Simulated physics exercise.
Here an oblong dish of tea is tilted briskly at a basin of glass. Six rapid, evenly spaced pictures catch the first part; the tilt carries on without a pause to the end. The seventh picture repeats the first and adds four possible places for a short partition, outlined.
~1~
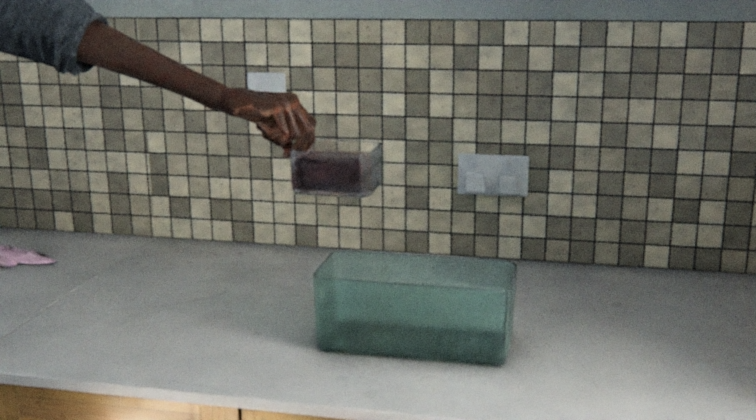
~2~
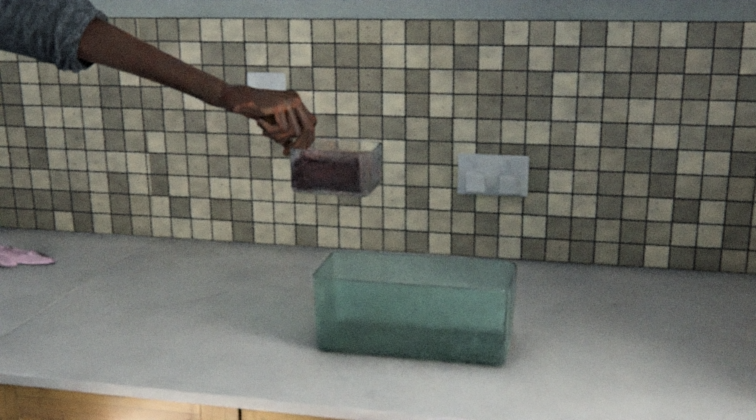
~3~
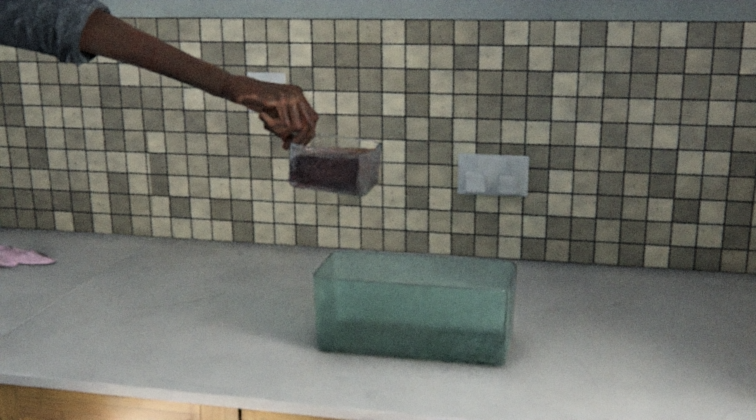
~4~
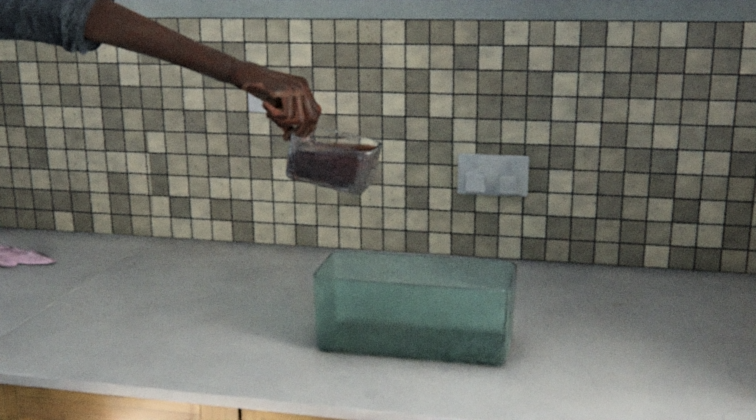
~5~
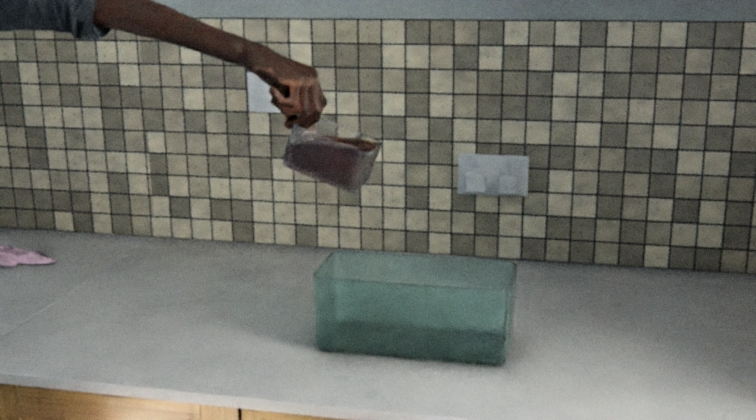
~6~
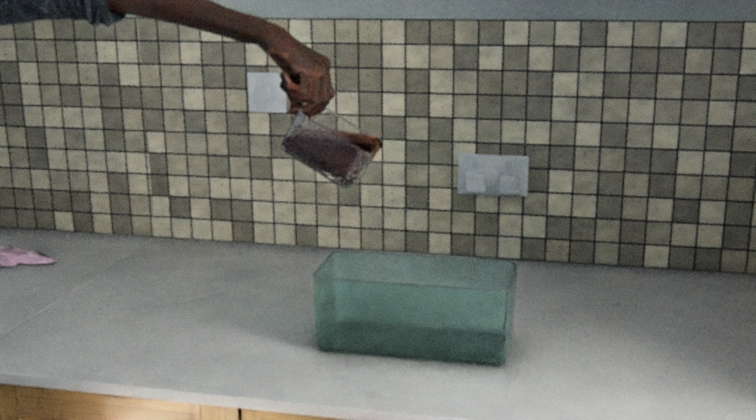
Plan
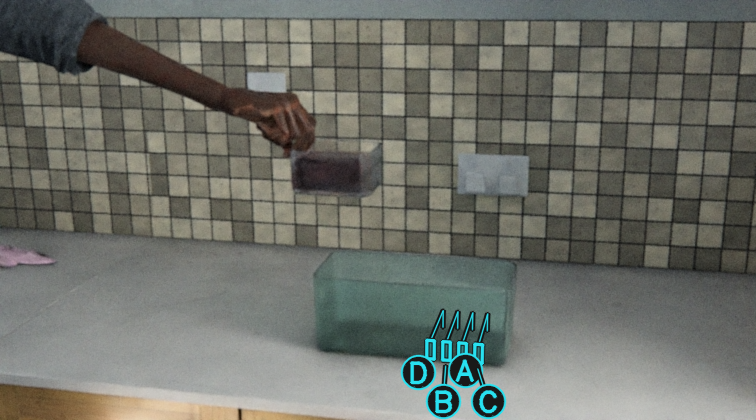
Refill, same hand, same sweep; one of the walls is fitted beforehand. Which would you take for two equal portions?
I would pick slot B.
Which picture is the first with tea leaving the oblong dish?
In picture 6.
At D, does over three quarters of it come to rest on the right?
No.
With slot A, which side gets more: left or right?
More ends on the left.
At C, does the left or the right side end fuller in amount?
More ends on the left.
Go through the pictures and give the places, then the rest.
Upright, lip at (375, 147); basin from (318, 348) to (507, 365); nothing has left yet, in the first frame.
Upright, lip at (375, 147); nothing has left yet, in the second frame.
Tipped about 5°, lip at (375, 147); nothing has left yet, in the third frame.
Tipped about 11°, lip at (375, 147); nothing has left yet, in the fourth frame.
Tipped about 20°, lip at (375, 147); nothing has left yet, in the fifth frame.
Tipped about 30°, lip at (375, 147); tea is over the lip, down to (375, 147), in the sixth frame.
In cyan, A at (461, 367); B at (445, 365); C at (477, 368); D at (429, 364).
With A, about 73 % ends left of the wall and 23 % right of it; 4 % is lost outside.
With B, about 48 % ends left of the wall and 49 % right of it; 4 % is lost outside.
With C, about 82 % ends left of the wall and 13 % right of it; 5 % is lost outside.
With D, about 29 % ends left of the wall and 68 % right of it; 3 % is lost outside.
